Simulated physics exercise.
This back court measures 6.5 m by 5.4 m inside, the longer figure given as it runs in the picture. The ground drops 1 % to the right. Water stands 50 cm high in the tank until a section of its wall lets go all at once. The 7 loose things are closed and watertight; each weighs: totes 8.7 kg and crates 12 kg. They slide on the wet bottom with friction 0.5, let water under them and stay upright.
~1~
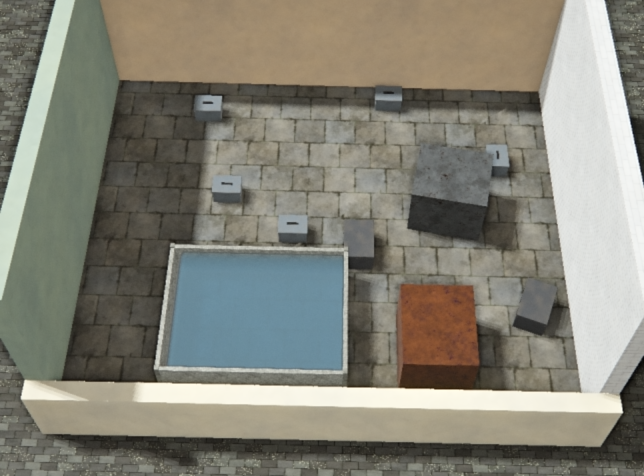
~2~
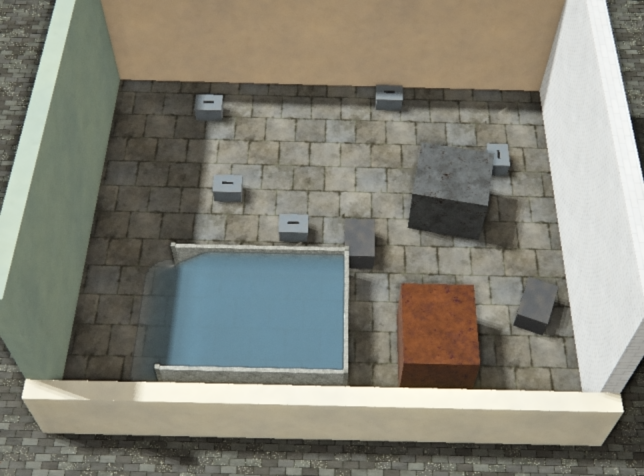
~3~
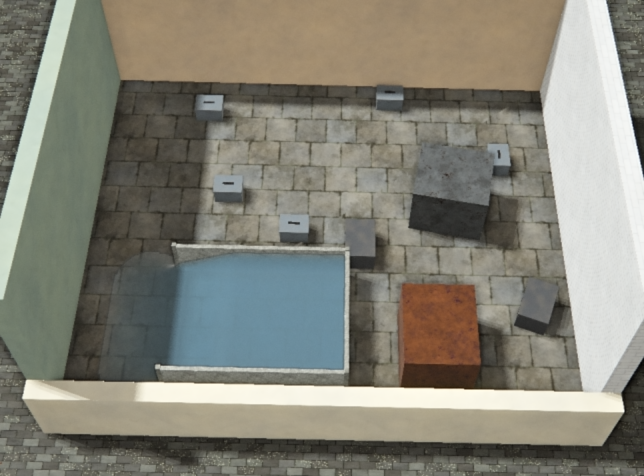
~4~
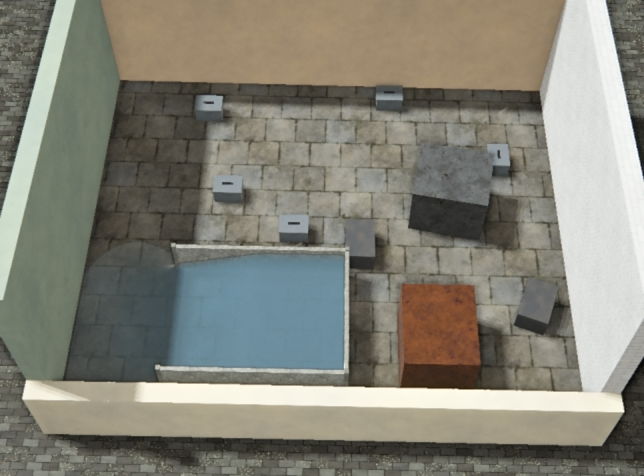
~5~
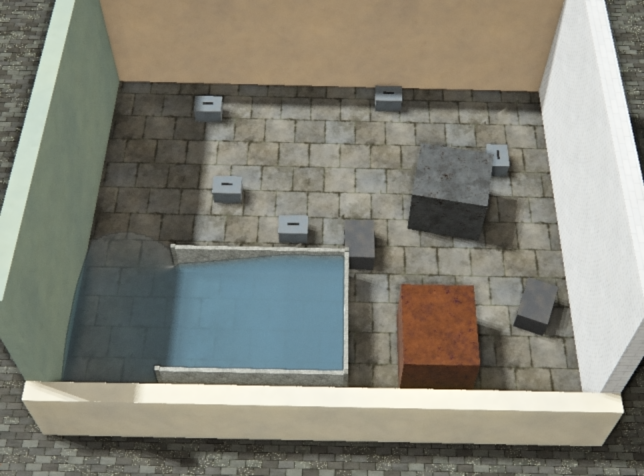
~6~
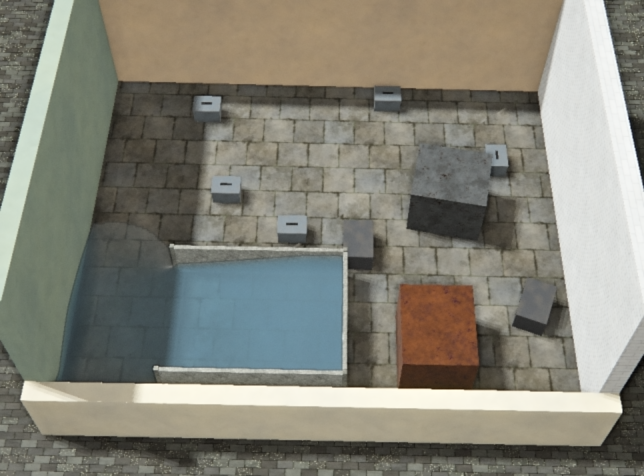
Water poured out through the open left side of a low-walled pool and spread across the paving to the pale green wall, while the rusty orange block and the grey blocks around it stayed put.
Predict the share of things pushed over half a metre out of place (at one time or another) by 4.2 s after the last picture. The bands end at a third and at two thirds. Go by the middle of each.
Share: Less than a third.
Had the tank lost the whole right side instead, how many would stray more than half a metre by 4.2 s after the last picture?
In that case 2 of them.
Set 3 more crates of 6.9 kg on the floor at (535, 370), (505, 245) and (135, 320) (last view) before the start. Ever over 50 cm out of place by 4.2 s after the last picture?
In turn: Less, under, more.
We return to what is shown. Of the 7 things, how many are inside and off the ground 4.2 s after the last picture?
At that moment 0.
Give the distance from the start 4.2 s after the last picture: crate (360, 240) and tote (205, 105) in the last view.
In turn: 0 cm, 300 cm.
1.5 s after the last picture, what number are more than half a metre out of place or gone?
0 of them.
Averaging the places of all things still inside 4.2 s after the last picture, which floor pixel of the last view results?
Around (396, 196).
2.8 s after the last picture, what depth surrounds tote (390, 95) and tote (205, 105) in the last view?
Roughly 0 and 12 cm.
Then, 0.4 s after the last picture 0 of 7 are over 50 cm from their spots; 0 afloat.
Then, 1.5 s after the last picture 0 of 7 are over 50 cm from their spots; 0 afloat.
Then, 2.8 s after the last picture 1 of 7 are over 50 cm from their spots; 1 afloat.
Then, 4.2 s after the last picture 2 of 7 are over 50 cm from their spots, and 2 have been at some point; 0 afloat.
